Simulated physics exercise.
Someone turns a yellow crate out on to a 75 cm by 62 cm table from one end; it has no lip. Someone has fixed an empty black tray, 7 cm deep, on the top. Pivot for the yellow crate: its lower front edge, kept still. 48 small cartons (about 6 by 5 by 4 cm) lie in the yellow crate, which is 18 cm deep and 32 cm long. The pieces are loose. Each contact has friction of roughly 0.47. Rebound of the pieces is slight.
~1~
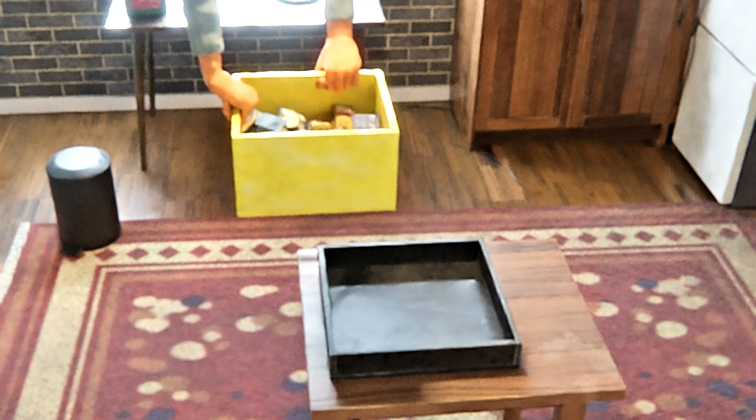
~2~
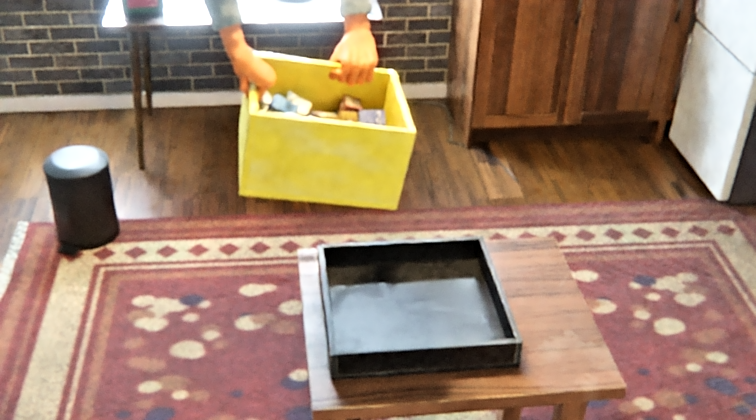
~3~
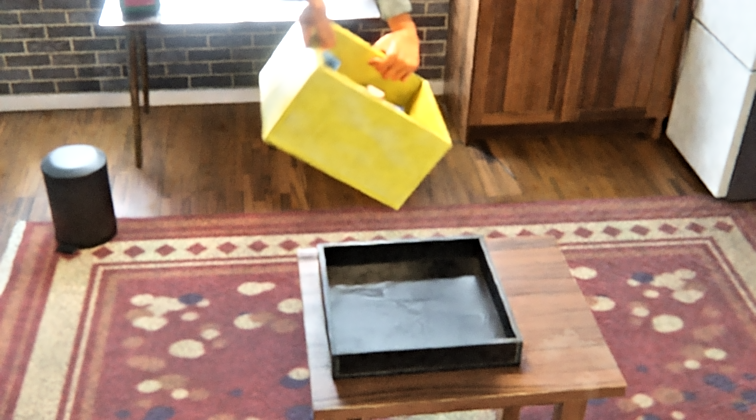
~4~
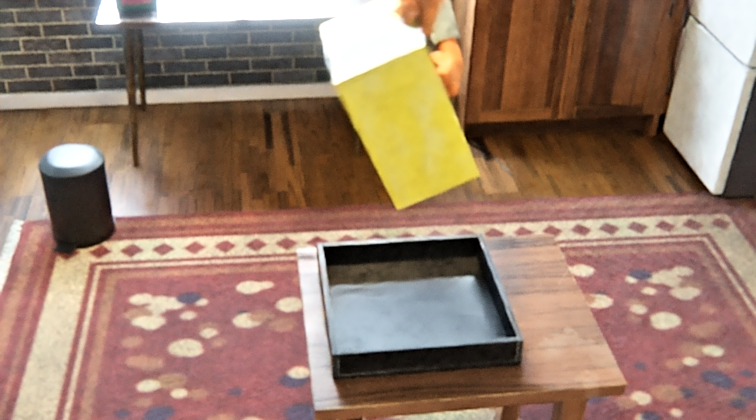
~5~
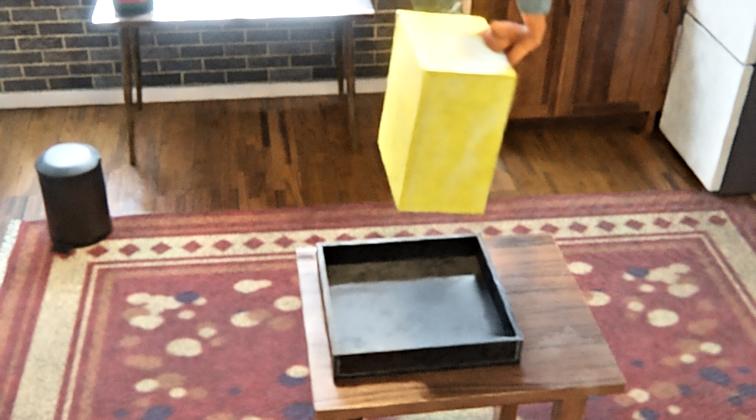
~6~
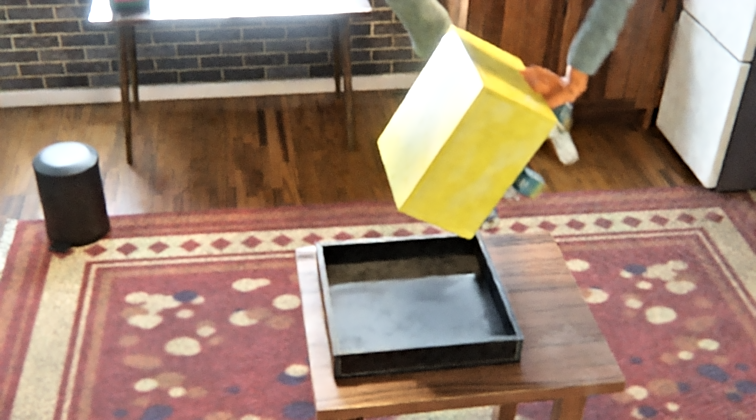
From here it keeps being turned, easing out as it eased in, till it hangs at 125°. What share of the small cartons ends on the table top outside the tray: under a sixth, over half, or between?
Expect from a sixth to a half of the load on the table top outside the tray.
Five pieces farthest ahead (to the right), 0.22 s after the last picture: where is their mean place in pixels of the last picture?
I'd say near (678, 319).
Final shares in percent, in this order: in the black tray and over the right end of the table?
Shares, in order: About 5 percent and 60 percent.
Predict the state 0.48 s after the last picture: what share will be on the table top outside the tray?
Estimated fraction: Some 30 percent.
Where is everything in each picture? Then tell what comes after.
In the first picture (places track the rim corner closest to us here), yellow crate (239, 136); black tray (336, 353); tipped 0°; all still inside.
Yellow crate (258, 113); tipped 10°, in the second picture.
Yellow crate (323, 67); tipped 35°, in the third picture.
Yellow crate (427, 49); tipped 66°, in the fourth picture.
Yellow crate (515, 81); tipped 97°, in the fifth picture.
Yellow crate (553, 125); black tray (339, 352); tipped 119°; 10 out, in the sixth picture.
Then, 0.22 s after the last picture, tilt 125°; 5 still in the yellow crate, 32 on the table top outside the tray, 6 over the right end of the table and 5 in the air.
Then, 0.48 s after the last picture, tilt 125°; 3 in the black tray, 15 on the table top outside the tray, 27 over the right end of the table, 1 over the table's other edges and 2 in the air.
Then, 0.86 s after the last picture, tilt 125°; 3 in the black tray, 15 on the table top outside the tray, 29 over the right end of the table and 1 over the table's other edges.
Outcome (1.34 s after the last picture), 3 in the black tray, 15 on the table top outside the tray, 29 over the right end of the table and 1 over the table's other edges. Asked share, 15 of 48, 31 per cent.
